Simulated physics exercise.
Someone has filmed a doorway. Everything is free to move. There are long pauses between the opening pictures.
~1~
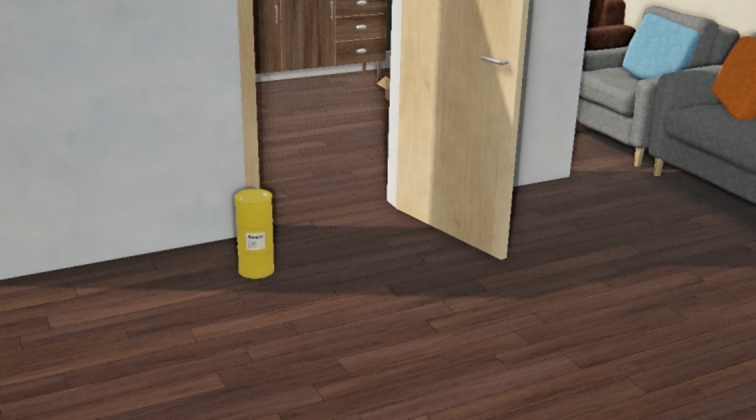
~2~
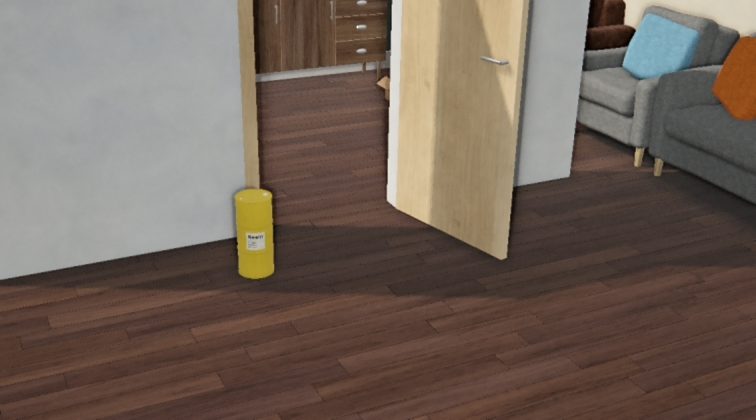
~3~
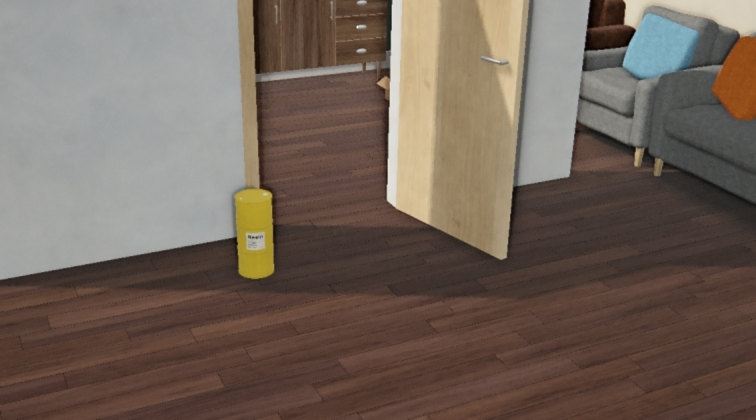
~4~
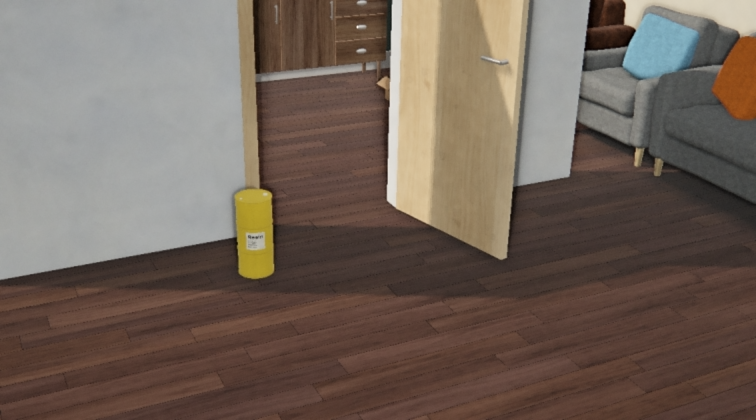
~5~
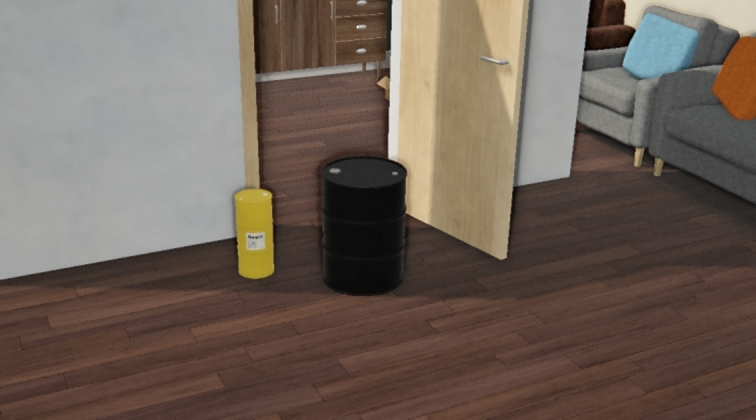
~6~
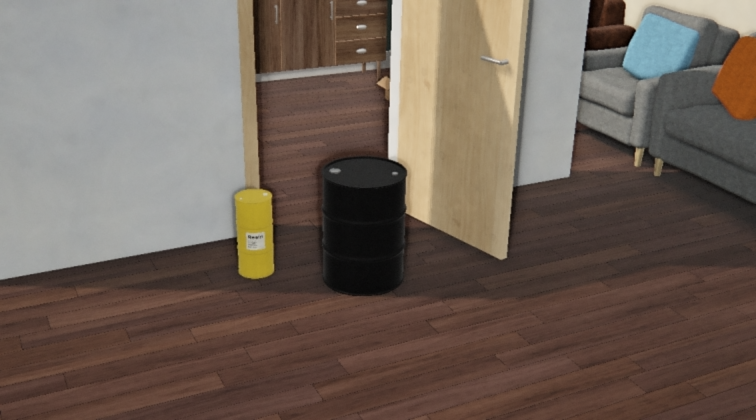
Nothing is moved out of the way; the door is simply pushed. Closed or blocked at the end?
Here the door jams.
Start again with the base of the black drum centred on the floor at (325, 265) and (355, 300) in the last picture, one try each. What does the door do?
First try: It stops short; second try: It closes.
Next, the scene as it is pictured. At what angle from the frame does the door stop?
Some 65° open.
Then, 0.50 s after the last picture, open by 97°.
Then, 0.90 s after the last picture, open by 83°.
Then, 1.20 s after the last picture, open by 72°.
At rest, open by 66°; both in place. Seen from the same camera at the end, black drum near (363, 225).
